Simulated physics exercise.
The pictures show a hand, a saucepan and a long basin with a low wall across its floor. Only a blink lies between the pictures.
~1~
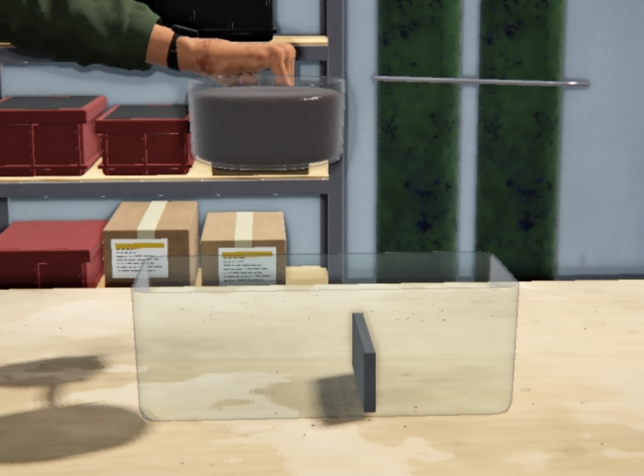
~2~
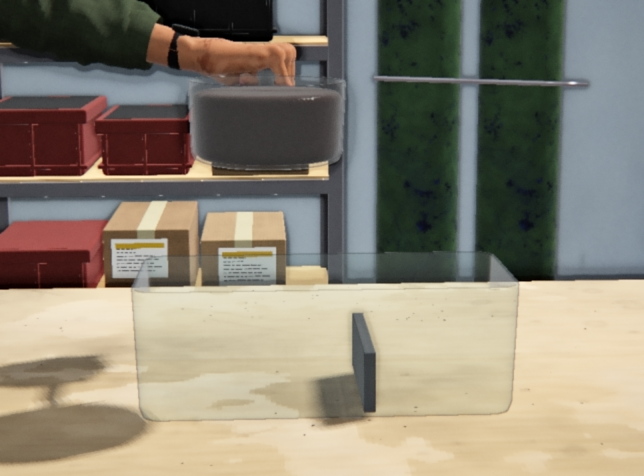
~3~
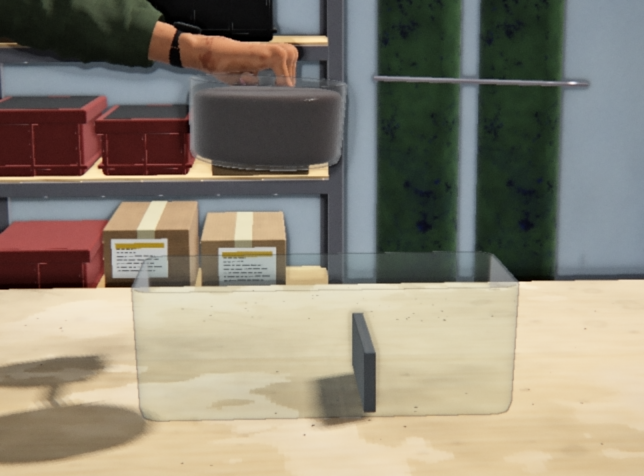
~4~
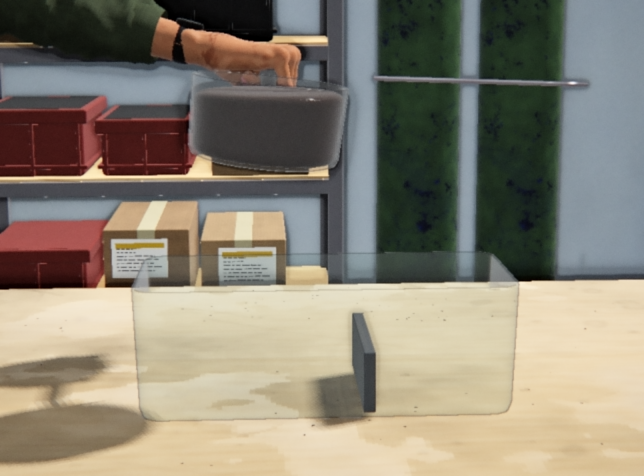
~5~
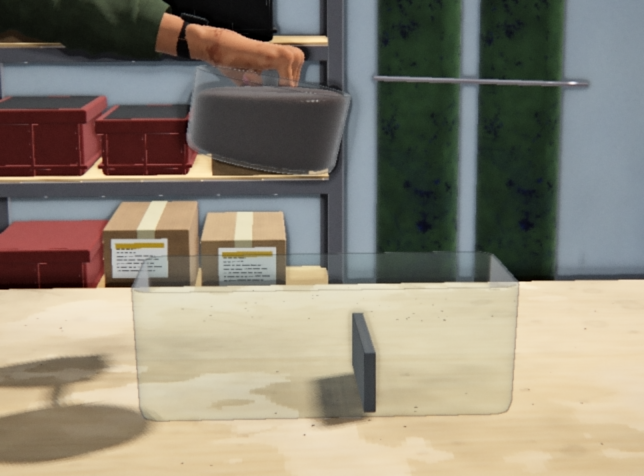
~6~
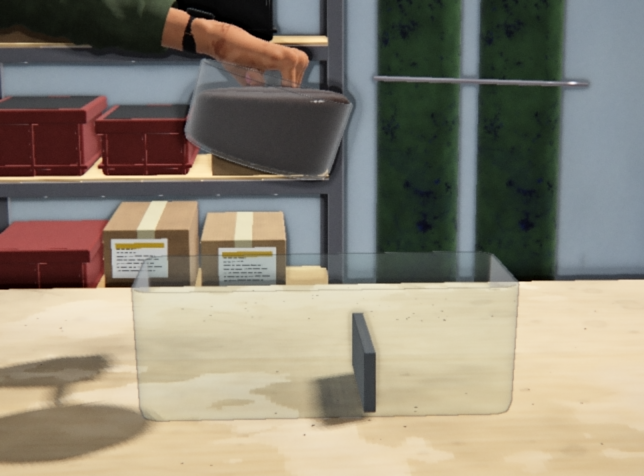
The video shows a hand holding a rounded container of dark grey liquid above a long, clear basin with a low wall across its floor, then gradually tilting the container down toward the right.
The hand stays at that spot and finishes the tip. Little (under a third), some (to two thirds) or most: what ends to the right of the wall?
The share right of the wall is more than two thirds.
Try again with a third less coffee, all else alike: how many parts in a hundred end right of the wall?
Roughly 75 in a hundred.
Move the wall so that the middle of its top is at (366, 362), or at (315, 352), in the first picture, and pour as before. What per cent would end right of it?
Roughly 60 per cent, and 95 per cent.
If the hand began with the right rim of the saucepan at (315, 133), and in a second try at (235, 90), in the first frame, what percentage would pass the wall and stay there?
The first gives 60 %, the second 0 %.
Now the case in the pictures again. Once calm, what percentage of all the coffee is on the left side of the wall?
Near 20 %.
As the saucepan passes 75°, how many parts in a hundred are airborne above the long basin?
Some 35 per cent.
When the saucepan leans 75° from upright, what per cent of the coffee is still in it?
Some 40 per cent.
A moment on, the saucepan is tipped on its side and 42 per cent is still to pour, 0 is left of the wall and 22 right of it.
Next, the saucepan is tipped right over and 5 per cent is still to pour, 7 is left of the wall and 80 right of it.
Then the saucepan is tipped right over and 0 per cent is still to pour, 17 is left of the wall and 82 right of it.
Later the saucepan is tipped right over and 0 per cent is still to pour, 18 is left of the wall and 82 right of it.
In the end 18 per cent lies left of the wall, 82 right of it and 0 outside.
